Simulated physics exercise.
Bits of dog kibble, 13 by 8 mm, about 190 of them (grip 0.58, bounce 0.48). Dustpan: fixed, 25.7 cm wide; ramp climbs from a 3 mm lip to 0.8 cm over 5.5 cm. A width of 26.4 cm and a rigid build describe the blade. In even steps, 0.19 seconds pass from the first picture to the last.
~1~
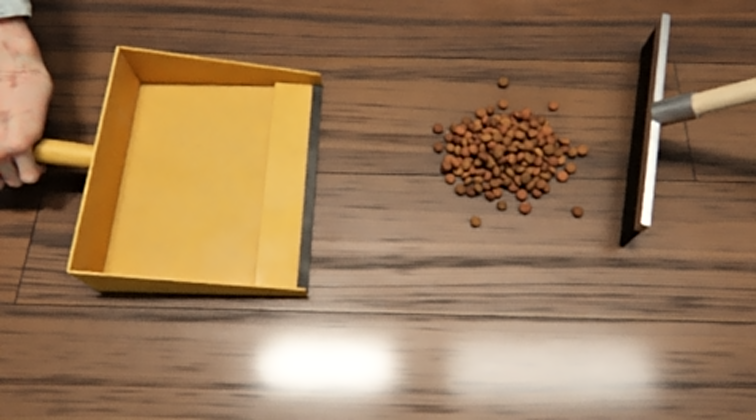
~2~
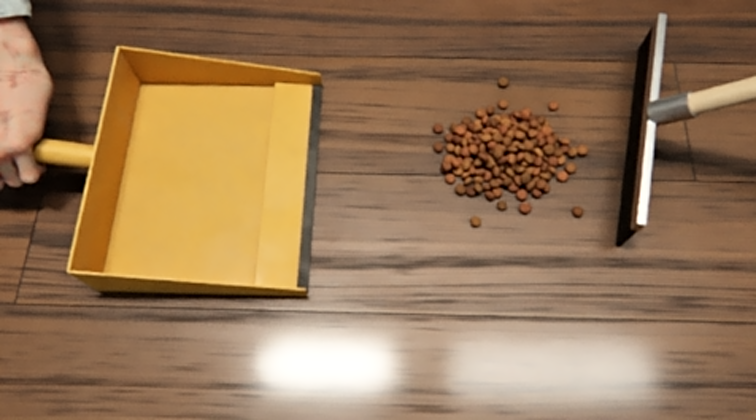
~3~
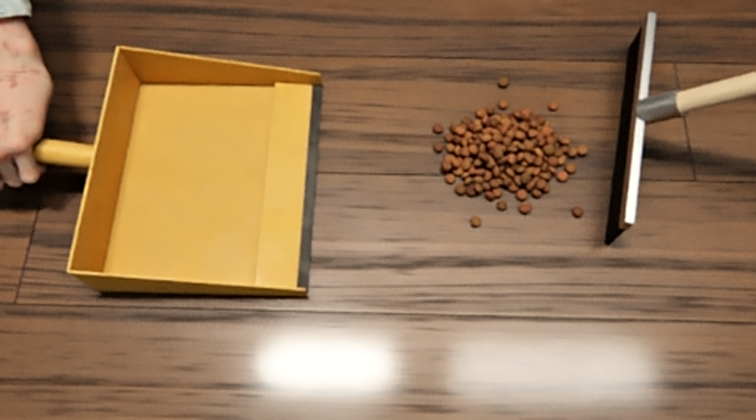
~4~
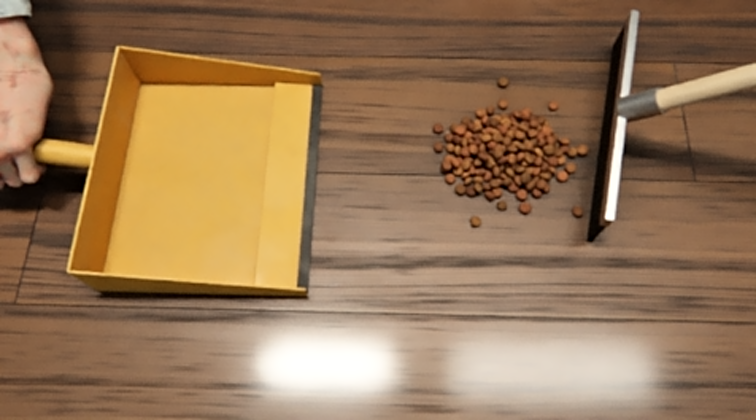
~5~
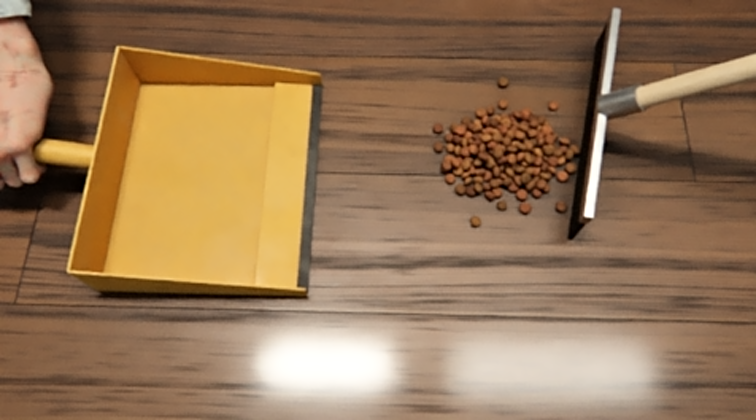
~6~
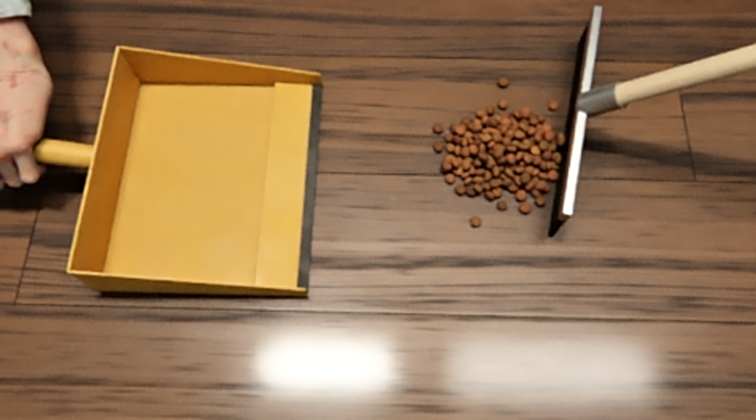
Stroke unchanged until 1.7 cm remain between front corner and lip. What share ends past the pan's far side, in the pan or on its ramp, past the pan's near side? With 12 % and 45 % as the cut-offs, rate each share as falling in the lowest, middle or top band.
Bands: Past the pan's far side in the middle band; in the pan or on its ramp in the middle band; past the pan's near side in the lowest band.
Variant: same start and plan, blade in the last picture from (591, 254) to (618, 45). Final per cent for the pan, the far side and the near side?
Pan: 0, far side: 0, near side: 0.
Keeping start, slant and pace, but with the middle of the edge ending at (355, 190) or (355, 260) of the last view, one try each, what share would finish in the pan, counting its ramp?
Around 15 per cent, and around 0 per cent.
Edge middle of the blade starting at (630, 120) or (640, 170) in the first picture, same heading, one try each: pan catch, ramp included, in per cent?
First try about 30 per cent, second about 25 per cent.
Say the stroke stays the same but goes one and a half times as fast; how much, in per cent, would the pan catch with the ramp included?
I'd put it at roughly 30 per cent.
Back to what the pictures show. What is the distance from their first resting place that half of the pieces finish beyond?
Roughly 22 centimetres.
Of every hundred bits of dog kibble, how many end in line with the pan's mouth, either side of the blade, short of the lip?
Close to 50 per cent of them end up there.
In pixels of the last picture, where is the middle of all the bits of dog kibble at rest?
Somewhere around (326, 118) in the final frame.
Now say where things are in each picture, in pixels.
The first picture shows blade from (641, 226) to (662, 24), moved 0.0 cm, 0 of the pieces shifted so far; middle of the pieces at (504, 149); pan at (201, 181).
The second picture shows blade from (637, 225) to (658, 23), moved 0.4 cm, 0 of the pieces shifted so far; middle of the pieces at (504, 149).
The third picture shows blade from (626, 224) to (648, 22), moved 1.6 cm, 0 of the pieces shifted so far; middle of the pieces at (504, 149).
The fourth picture shows blade from (606, 221) to (631, 20), moved 3.5 cm, 0 of the pieces shifted so far; middle of the pieces at (504, 149).
The fifth picture shows blade from (586, 218) to (613, 18), moved 5.5 cm, 3 of the pieces shifted so far; middle of the pieces at (504, 149).
The sixth picture shows blade from (565, 215) to (595, 16), moved 7.6 cm, 25 of the pieces shifted so far; middle of the pieces at (504, 149); pan at (201, 181).
Then, 0.22 s after the last picture, middle of the blade 17 cm from the lip; 0 % over the lip, far side 10 %, near side 0 %.
Then, 0.37 s after the last picture, middle of the blade 8 cm from the lip; 0 % over the lip, far side 15 %, near side 0 %.
Then, 0.64 s after the last picture, middle of the blade 5 cm from the lip; 30 % over the lip, far side 20 %, near side 0 %.
In the end, far side 20 %, pan 30 %, near side 0 %, in front of the lip or behind the blade 50 %.
